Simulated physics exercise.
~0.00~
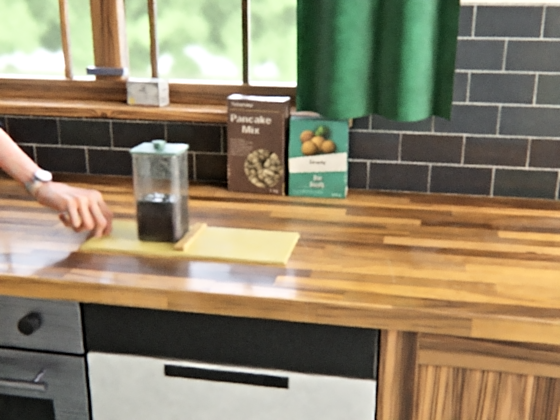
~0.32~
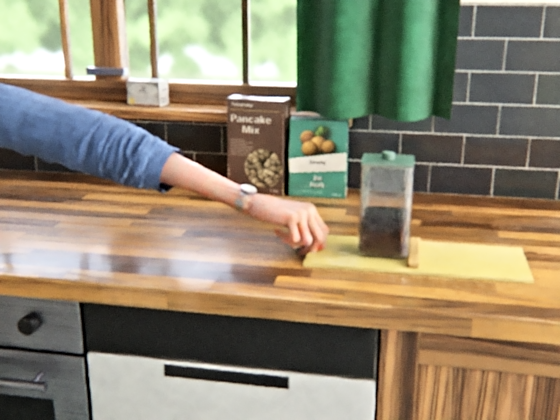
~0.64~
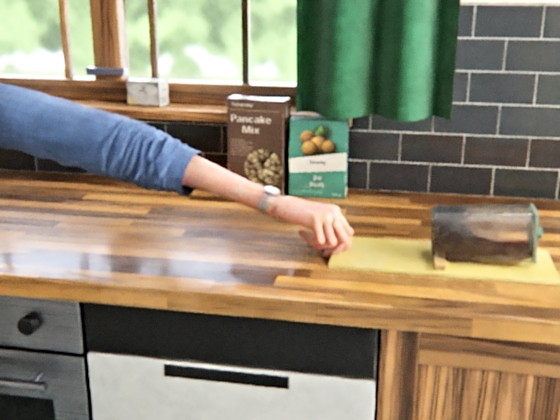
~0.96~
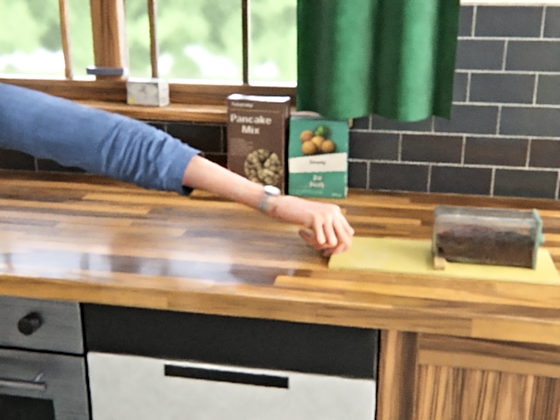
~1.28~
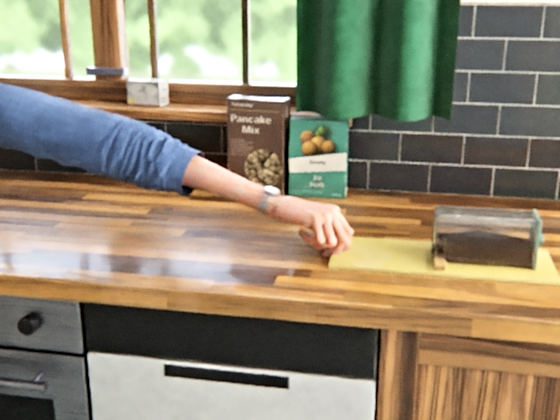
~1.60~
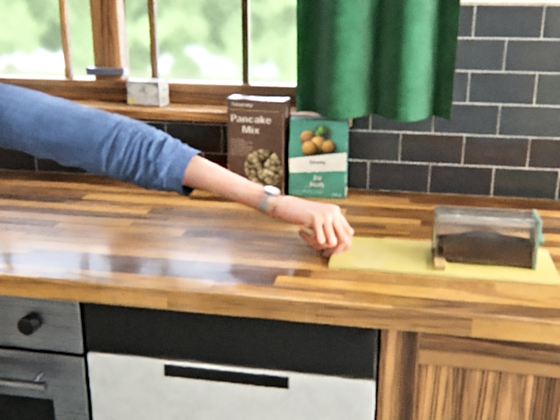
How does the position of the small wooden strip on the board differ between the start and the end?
At the start the strip is on the left part of the counter, in front of and a little left of the pancake mix box. By the end it has travelled with the board to the right side of the counter, past both boxes.
